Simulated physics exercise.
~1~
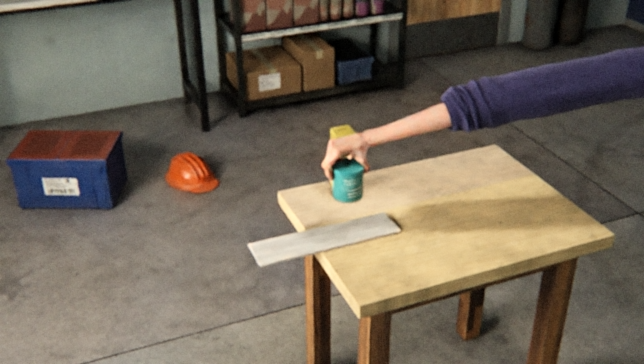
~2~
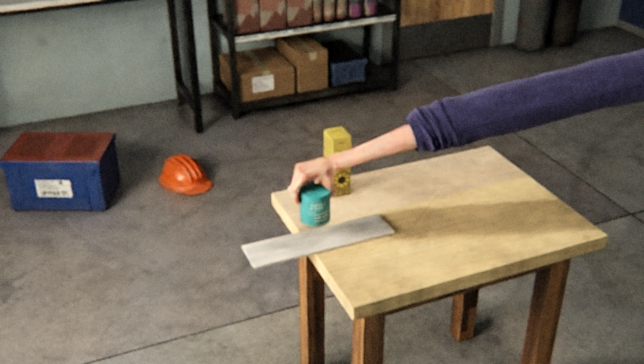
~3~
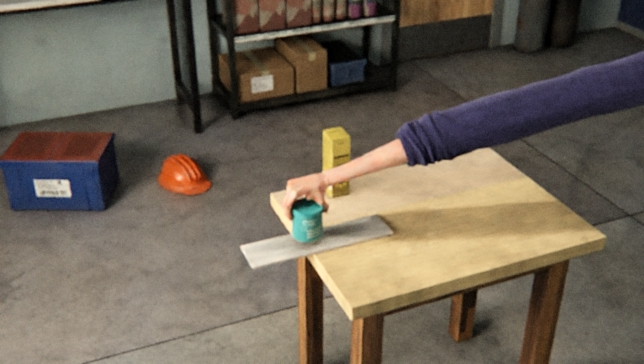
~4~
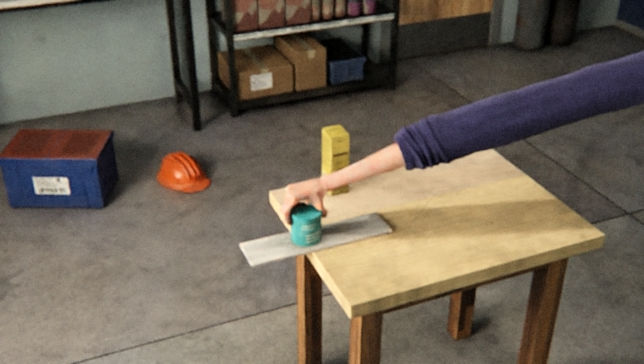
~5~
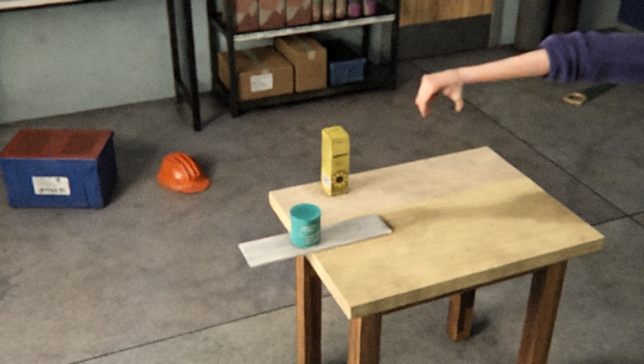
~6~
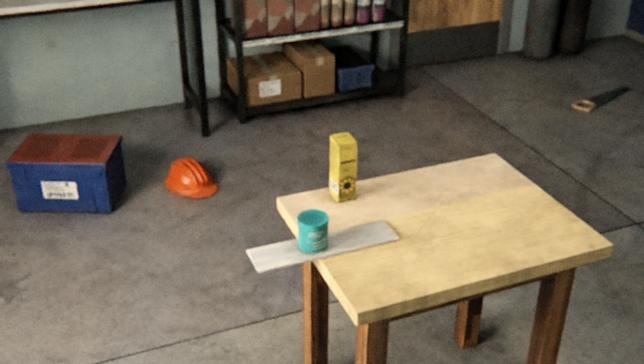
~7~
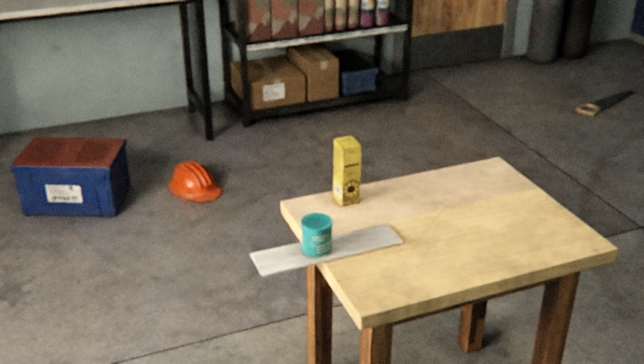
The footage shows a hand sliding a turquoise tin across a wooden table onto a white plank that juts past the edge, near a yellow carton. The hand lets go and withdraws, and the plank stays balanced with the tin resting on it.
